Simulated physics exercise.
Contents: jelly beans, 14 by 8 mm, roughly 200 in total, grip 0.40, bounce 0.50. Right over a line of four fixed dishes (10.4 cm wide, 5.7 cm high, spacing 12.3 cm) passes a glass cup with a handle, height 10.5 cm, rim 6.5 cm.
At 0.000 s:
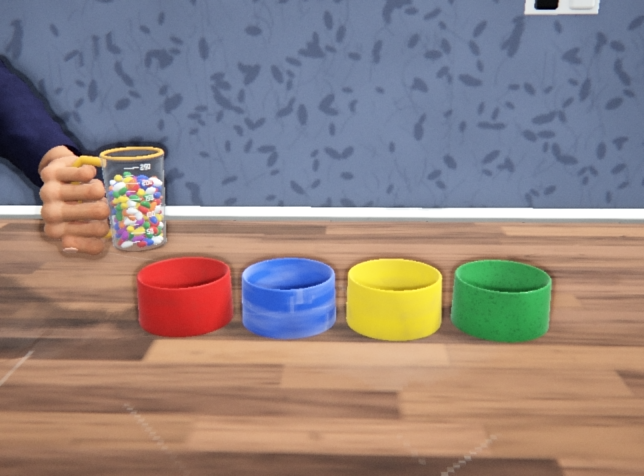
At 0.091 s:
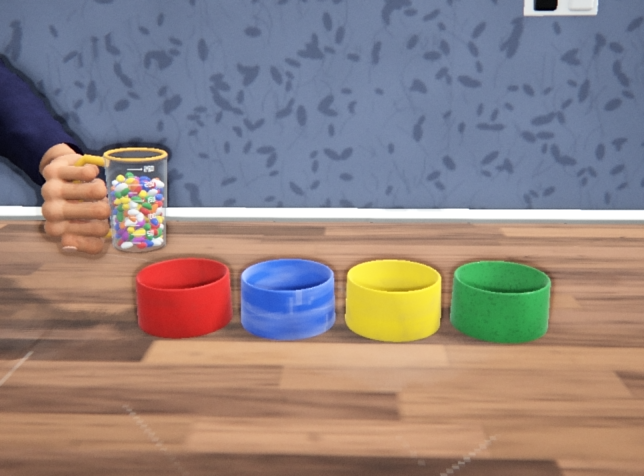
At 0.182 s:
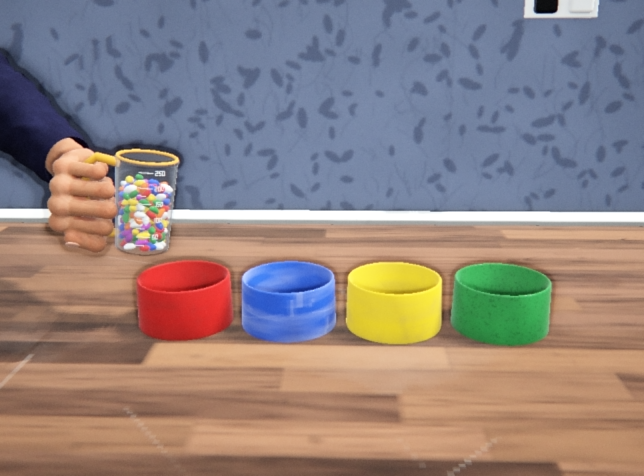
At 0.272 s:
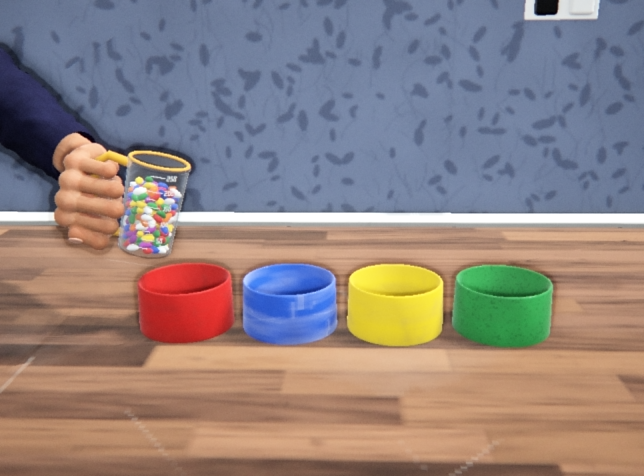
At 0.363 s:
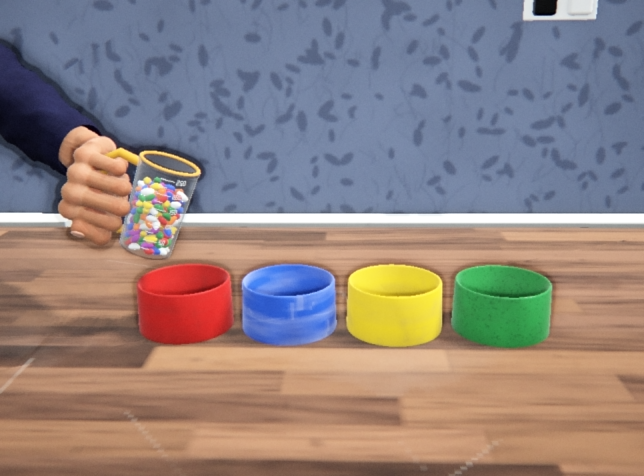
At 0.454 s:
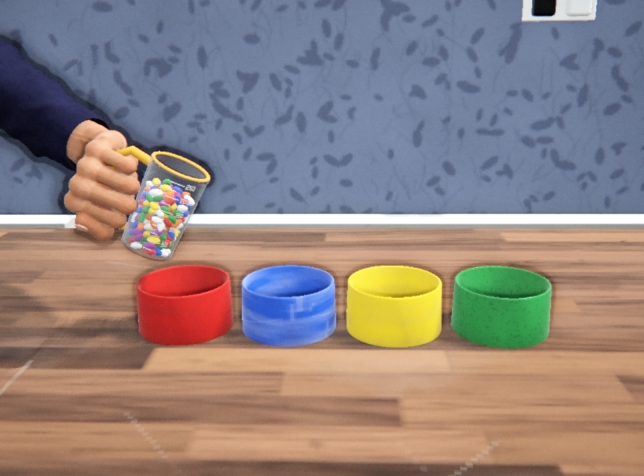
Hand tilting a clear handled cup of colourful jelly beans to the right beside red, blue, yellow and green dishes.
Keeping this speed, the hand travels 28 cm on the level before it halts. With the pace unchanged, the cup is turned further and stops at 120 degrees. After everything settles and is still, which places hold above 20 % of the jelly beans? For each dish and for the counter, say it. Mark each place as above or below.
Marks: Red below, blue above, green below, yellow below, counter above.
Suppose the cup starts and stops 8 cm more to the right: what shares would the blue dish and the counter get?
Shares would be blue 0 and counter 0.
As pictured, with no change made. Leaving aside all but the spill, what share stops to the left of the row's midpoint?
I'd estimate close to 50 in a hundred.
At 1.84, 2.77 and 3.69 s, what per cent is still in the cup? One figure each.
At the three moments: 65, 0 and 0 percent.
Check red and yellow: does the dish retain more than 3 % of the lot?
For red, it does not, for yellow, it does.
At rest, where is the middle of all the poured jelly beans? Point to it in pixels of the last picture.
In the last view, approximately (318, 319).
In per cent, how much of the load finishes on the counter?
Close to 35 %, more or less.
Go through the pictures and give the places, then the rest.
In the first frame, cup at (136, 199), tilt 0 degrees, lip at (161, 154), moved 0.0 cm; middle of the pieces at (136, 207); red dish at (184, 273); blue dish at (288, 274); yellow dish at (395, 275); green dish at (502, 276).
In the second frame, cup at (138, 200), tilt 2 degrees, lip at (164, 156), moved 0.3 cm; middle of the pieces at (138, 208).
In the third frame, cup at (145, 203), tilt 8 degrees, lip at (176, 162), moved 1.0 cm; middle of the pieces at (144, 211).
In the fourth frame, cup at (152, 206), tilt 14 degrees, lip at (188, 168), moved 1.7 cm; middle of the pieces at (150, 213).
In the fifth frame, cup at (158, 207), tilt 21 degrees, lip at (198, 174), moved 2.5 cm; middle of the pieces at (155, 214).
In the sixth frame, cup at (164, 208), tilt 27 degrees, lip at (208, 180), moved 3.2 cm; middle of the pieces at (160, 214); red dish at (183, 281); blue dish at (288, 281); yellow dish at (394, 282); green dish at (502, 282). Its pace works out near 70 degrees a second; the hand travels 8 cm a second.
After 1.84 s, tilt 119 degrees; cup holds 65 %, blue 35 %.
Then, at 2.77 s, tilt 120 degrees; cup holds 0 %, blue 50 %, yellow 10 %.
After 3.69 s, tilt 120 degrees; cup holds 0 %, blue 50 %, yellow 10 %.
In the end, at 4.0 s, red 0 %, blue 50 %, green 0 %, yellow 10 %, counter 35 %.
